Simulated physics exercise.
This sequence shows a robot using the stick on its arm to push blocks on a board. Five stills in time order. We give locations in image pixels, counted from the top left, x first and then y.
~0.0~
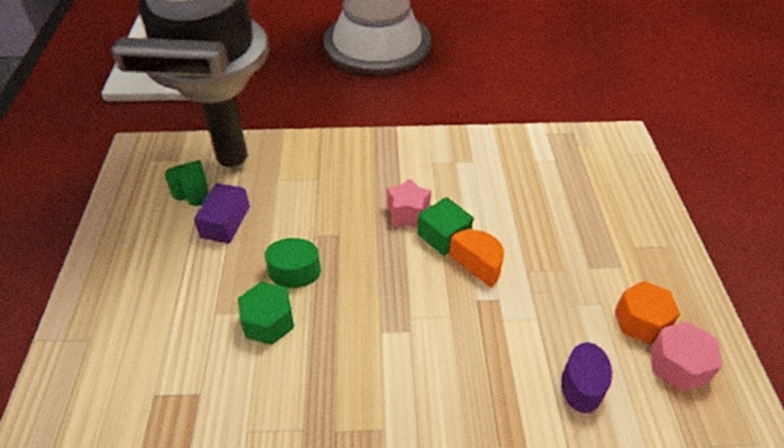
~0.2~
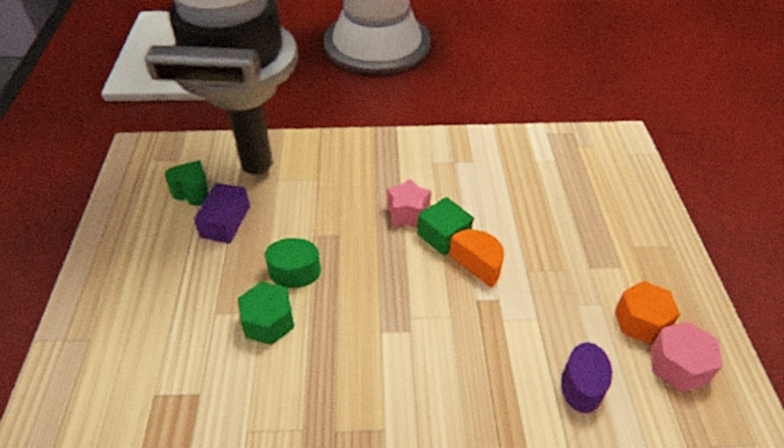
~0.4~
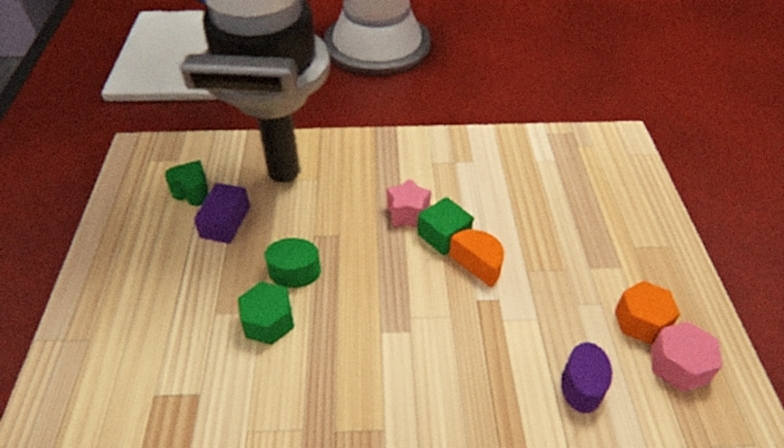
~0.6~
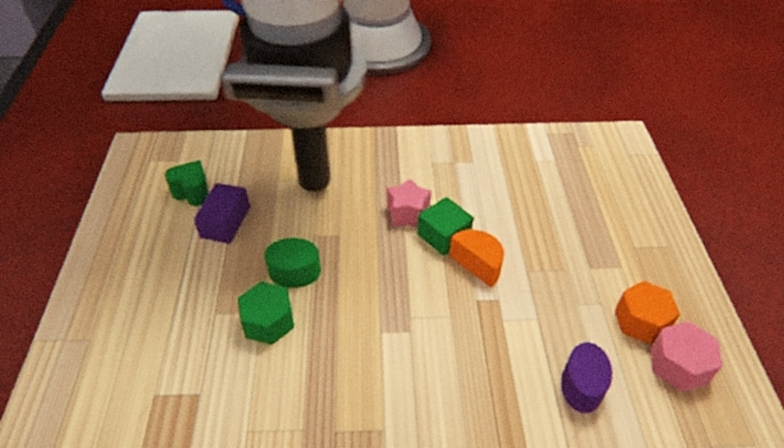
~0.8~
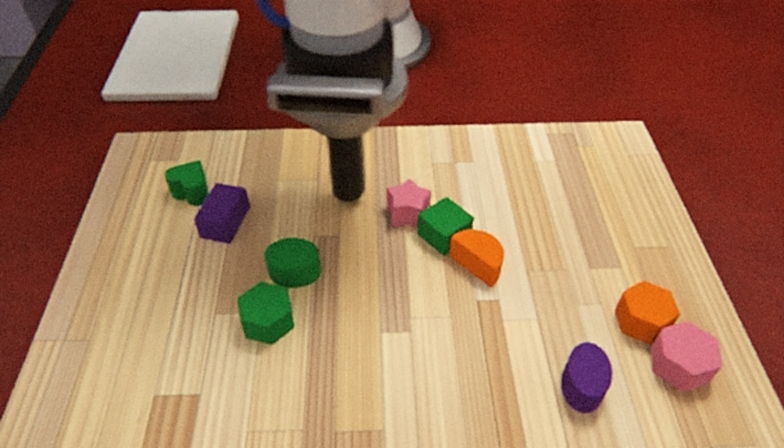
The robot arm's dark stick moves right across the board toward the pink star, touching no blocks.
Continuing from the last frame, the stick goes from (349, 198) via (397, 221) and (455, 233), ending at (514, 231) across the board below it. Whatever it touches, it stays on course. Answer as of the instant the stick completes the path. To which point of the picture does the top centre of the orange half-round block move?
Its top middle will sit at (519, 272).
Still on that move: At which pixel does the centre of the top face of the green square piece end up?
Located at (537, 243).
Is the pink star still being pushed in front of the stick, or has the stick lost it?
It is no longer ahead.
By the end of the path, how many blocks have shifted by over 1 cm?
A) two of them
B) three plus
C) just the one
Letter B.
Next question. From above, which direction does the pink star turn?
Against the clock.
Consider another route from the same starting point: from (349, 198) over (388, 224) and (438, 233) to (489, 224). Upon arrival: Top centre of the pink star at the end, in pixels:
The point I'd pick in the picture is (440, 187).
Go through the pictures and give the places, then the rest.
In the first frame, stick's lower end at (232, 157); pink star at (409, 194); green square piece at (446, 215); orange half-round block at (482, 245).
In the second frame, stick at (257, 164); blocks still.
In the third frame, stick at (284, 172); blocks still.
In the fourth frame, stick at (315, 180); blocks still.
In the fifth frame, stick at (349, 190); pink star at (409, 194); green square piece at (446, 215); orange half-round block at (482, 245).
On the path given first. One third of the way, stick at (398, 213); pink star at (430, 192); green square piece at (456, 219); orange half-round block at (486, 248).
Two thirds of the way, stick at (457, 224); pink star at (454, 188), turned 75° anticlockwise; green square piece at (501, 231), turned 20° clockwise; orange half-round block at (515, 267).
At the end, stick at (516, 223); pink star at (455, 187), turned 80° anticlockwise; green square piece at (537, 243), turned 95° clockwise; orange half-round block at (519, 272).
